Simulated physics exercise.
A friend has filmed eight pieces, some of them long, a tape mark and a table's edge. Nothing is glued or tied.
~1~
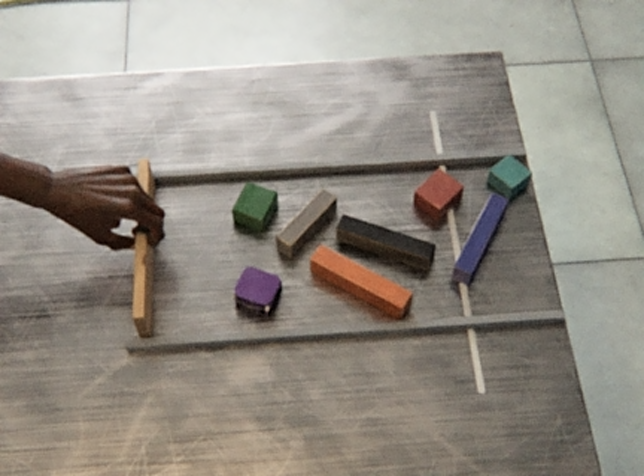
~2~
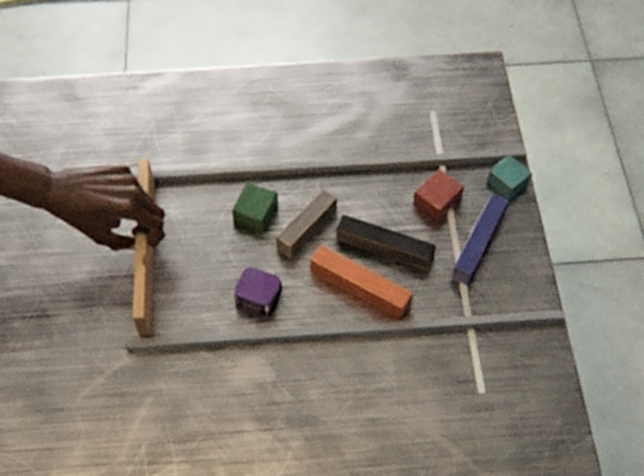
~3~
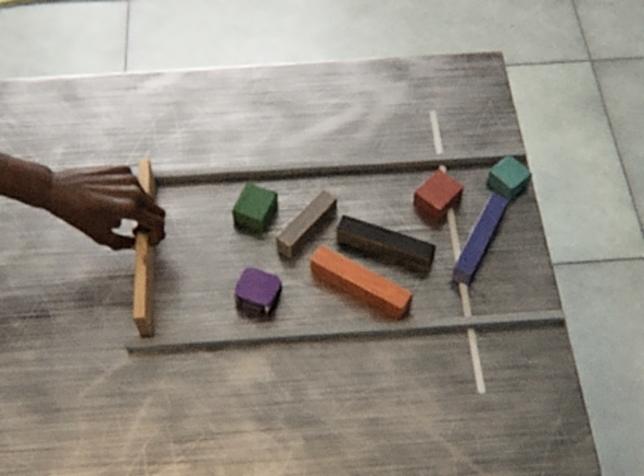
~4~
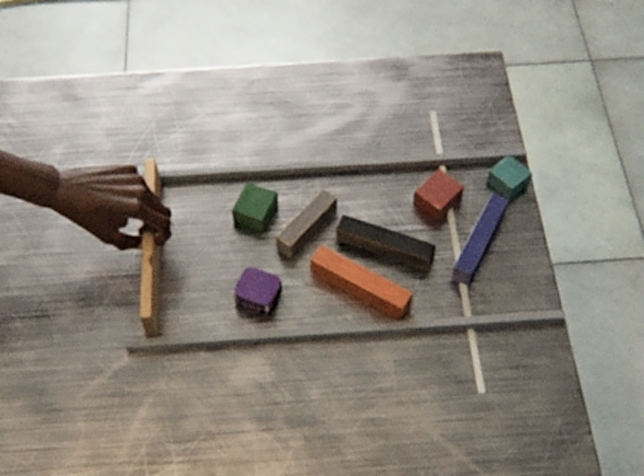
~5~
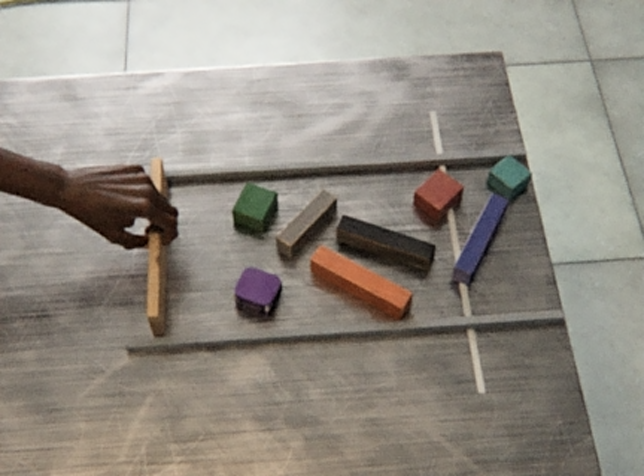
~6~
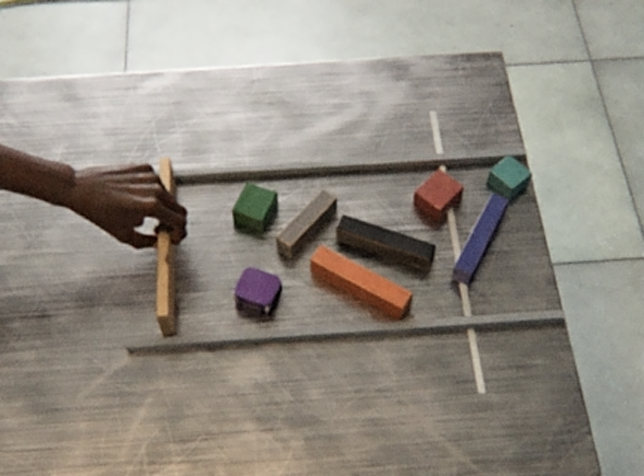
On a table, a hand slides a wooden board slightly right toward scattered coloured blocks.
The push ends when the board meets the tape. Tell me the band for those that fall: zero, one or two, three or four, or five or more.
As it turns out, the number that fall off is one or two.
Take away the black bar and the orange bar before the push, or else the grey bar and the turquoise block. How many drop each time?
Fallen: 0, and 0 in the other try.
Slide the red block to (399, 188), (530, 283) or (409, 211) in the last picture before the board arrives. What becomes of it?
In that order, it remains up; is lost; stays on.
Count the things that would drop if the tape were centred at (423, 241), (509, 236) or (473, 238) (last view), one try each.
In that order 0, 5 and 2.
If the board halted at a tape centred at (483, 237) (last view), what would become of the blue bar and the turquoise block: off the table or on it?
The blue bar comes down, the turquoise block goes over.
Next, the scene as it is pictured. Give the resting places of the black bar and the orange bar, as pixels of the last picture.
The black bar at (527, 248), the orange bar at (511, 265).
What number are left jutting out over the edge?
It comes to 1.
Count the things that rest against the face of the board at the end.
It touches 3.
Soon after, none off yet; turquoise block at rest near (509, 177); blue bar at rest near (480, 239); red block at rest near (438, 195).
In the end, the number that fall off is one or two; gone, turquoise block.
